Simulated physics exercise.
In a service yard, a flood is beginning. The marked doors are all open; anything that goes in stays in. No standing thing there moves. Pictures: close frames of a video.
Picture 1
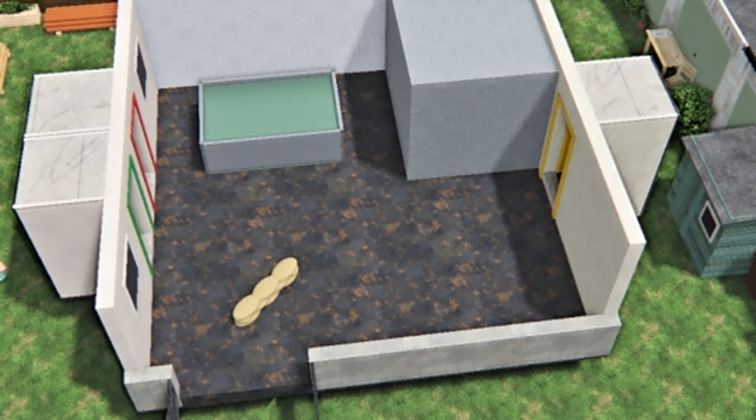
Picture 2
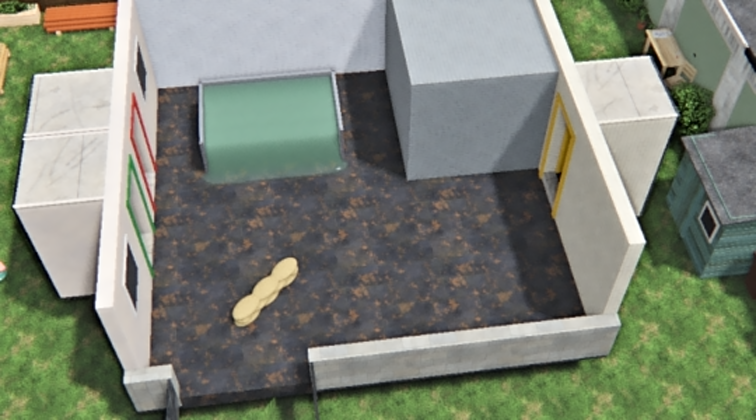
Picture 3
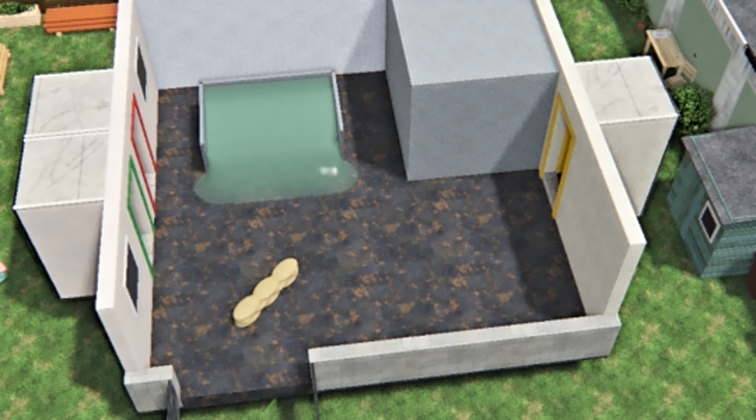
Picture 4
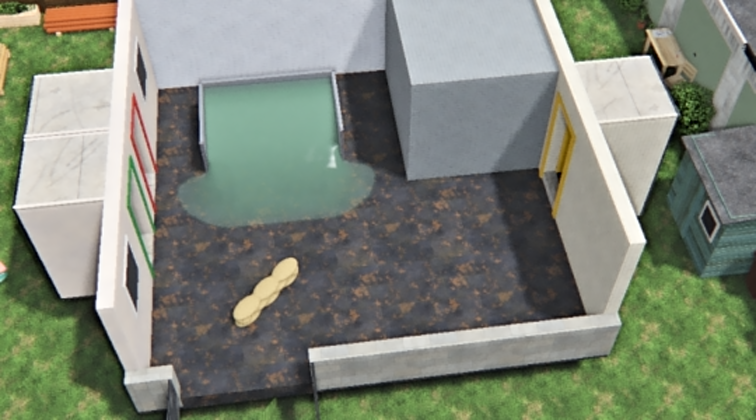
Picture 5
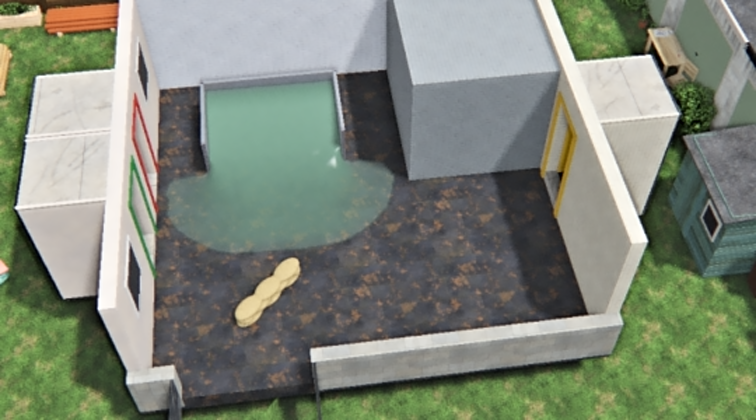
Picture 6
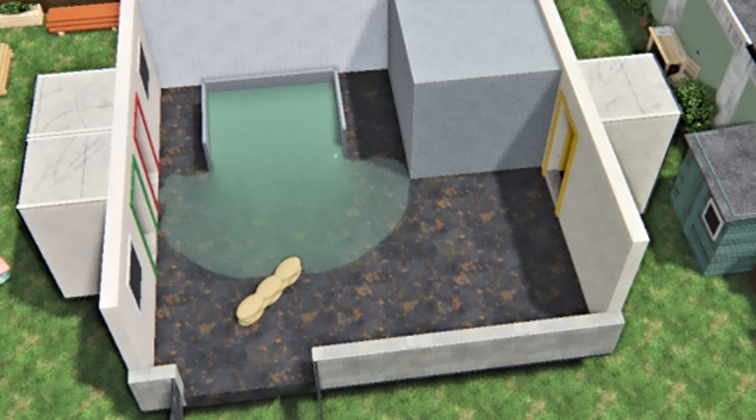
The footage shows a walled yard with a dark floor where greenish water pours from the open front of a grey tank and spreads across the ground in a widening pool, reaching a pale, lobed object lying on the floor.
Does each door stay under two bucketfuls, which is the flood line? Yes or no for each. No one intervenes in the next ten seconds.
Green door - no, it floods; yellow door - yes, stays under; red door - yes, stays under.
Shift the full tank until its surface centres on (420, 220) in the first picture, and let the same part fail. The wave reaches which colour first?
Door noted: The yellow door.
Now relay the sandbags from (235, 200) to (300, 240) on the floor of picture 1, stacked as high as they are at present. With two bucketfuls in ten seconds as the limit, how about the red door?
Note - red: Above the limit.
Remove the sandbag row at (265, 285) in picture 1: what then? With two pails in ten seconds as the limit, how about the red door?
If you ask me, the red door remains within the limit.
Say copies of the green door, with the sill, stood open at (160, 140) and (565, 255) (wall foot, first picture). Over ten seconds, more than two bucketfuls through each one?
Taken in sequence: Not exceeded, then exceeded.
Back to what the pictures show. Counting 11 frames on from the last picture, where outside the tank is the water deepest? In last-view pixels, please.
At about (154, 378).
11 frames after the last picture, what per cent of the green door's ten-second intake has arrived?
Some 30 per cent.
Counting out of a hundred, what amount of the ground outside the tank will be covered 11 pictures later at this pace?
Estimated share: About 60 %.
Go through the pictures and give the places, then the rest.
Still water in the open tank at (270, 108), in the first picture.
Water pours out at (274, 155) and has run to (205, 176), in the second picture.
Water pours out at (275, 158) and has run to (199, 191), in the third picture.
The front is at (187, 206), out from the gap at (275, 159), in the fourth picture.
Water pours out at (277, 159) and has run to (382, 206), in the fifth picture.
The front is at (350, 260), out from the gap at (278, 158), in the sixth picture.
A moment on, water covers 50 % of the floor; the green door under two buckets in, the yellow door not reached, the red door wet at the sill, nothing in.
Next, water covers 60 % of the floor; the green door over two buckets in, the yellow door not reached, the red door under two buckets in.
Then, water covers 70 % of the floor; the green door over two buckets in, the yellow door not reached, the red door under two buckets in.
Later, water covers 80 % of the floor; the green door over two buckets in, the yellow door wet at the sill, nothing in, the red door under two buckets in.
In the end, water covers 90 % of the floor; the green door over two buckets in, the yellow door under two buckets in, the red door under two buckets in.
